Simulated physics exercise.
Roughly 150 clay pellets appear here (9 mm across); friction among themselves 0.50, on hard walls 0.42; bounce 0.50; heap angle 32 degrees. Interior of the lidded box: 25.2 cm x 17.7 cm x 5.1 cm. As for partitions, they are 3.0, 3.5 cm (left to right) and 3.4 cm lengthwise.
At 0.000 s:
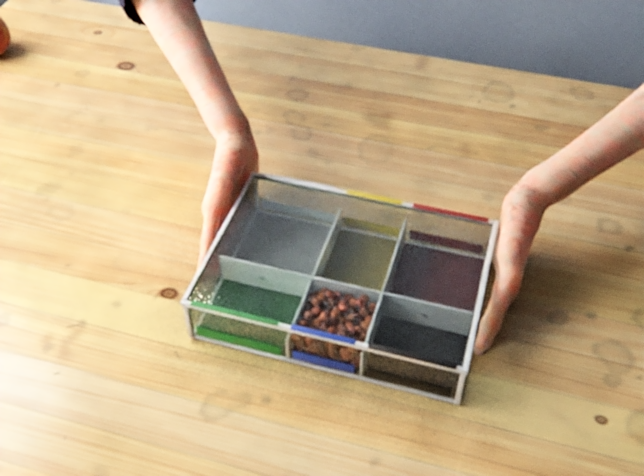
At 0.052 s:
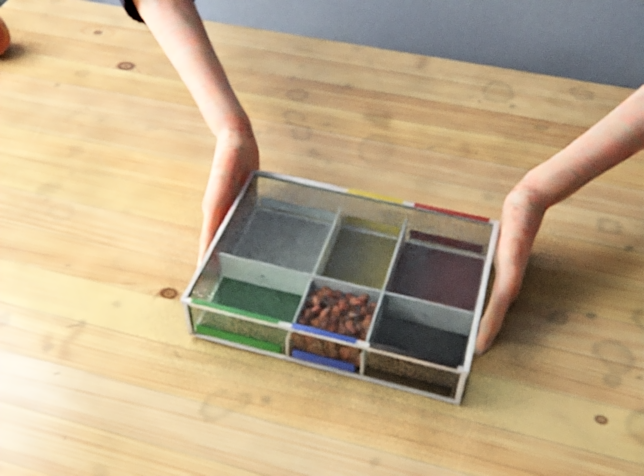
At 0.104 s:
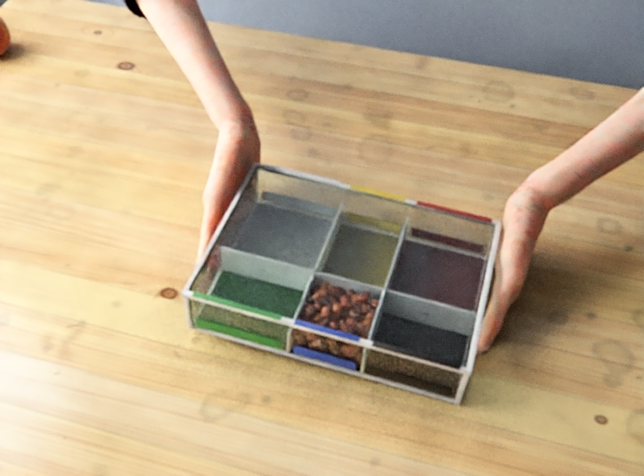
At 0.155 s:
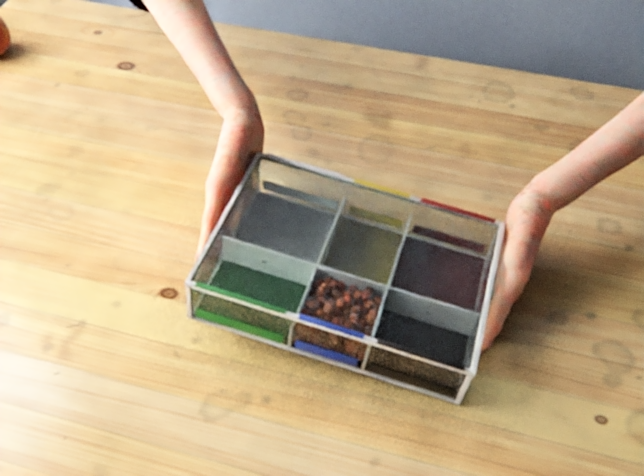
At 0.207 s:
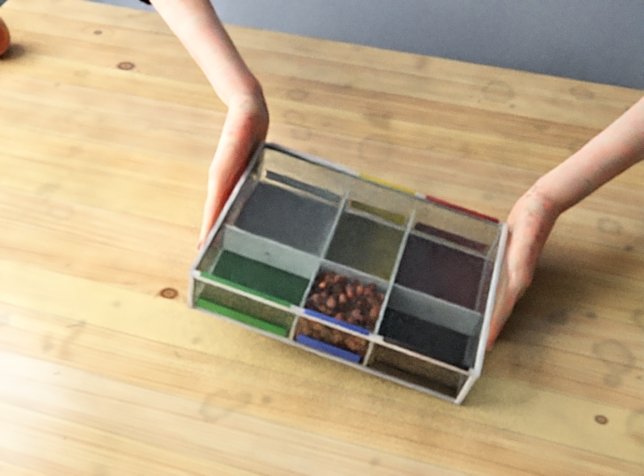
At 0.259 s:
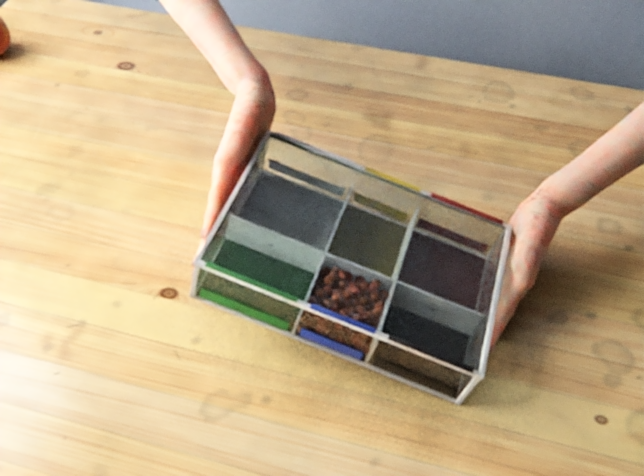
The footage shows two hands holding a clear box divided into six compartments on a wooden table, with brownish pellets in the blue-marked front middle section, as they gradually tilt it, raising its back left side.
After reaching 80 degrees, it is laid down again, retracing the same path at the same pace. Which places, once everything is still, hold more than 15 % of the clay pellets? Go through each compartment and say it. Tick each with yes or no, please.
Red compartment - no; blue compartment - yes; green compartment - no; yellow compartment - no; white compartment - no; black compartment - yes.
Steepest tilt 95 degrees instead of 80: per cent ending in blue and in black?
Blue: 75; black: 20 (per cent).
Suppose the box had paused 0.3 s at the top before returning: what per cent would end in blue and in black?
Blue 70, black 25.
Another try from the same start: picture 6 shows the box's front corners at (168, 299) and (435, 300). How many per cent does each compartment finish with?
So it works out as red at 0 percent, blue at 60 percent, green at 40 percent, yellow at 0 percent, white at 0 percent and black at 0 percent.
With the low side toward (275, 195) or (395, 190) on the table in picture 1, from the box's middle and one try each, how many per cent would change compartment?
Approximately 45 percent, then 30 percent.
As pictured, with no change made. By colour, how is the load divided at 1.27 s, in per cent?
Red = 0, blue = 90, green = 0, yellow = 0, white = 0, black = 10 (per cent).
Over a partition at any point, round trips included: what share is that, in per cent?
That share comes to about 30 per cent.
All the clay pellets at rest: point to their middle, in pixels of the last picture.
Near (359, 333).
After 1.27 s, tilt 80 degrees; blue 90 %, black 10 %.
After 1.94 s, tilt 35 degrees; red 5 %, blue 70 %, black 25 %.
After 2.65 s, tilt 0 degrees; red 5 %, blue 70 %, black 25 %.
At rest (3.0 s), red 5 %, blue 70 %, green 0 %, yellow 0 %, white 0 %, black 25 %.
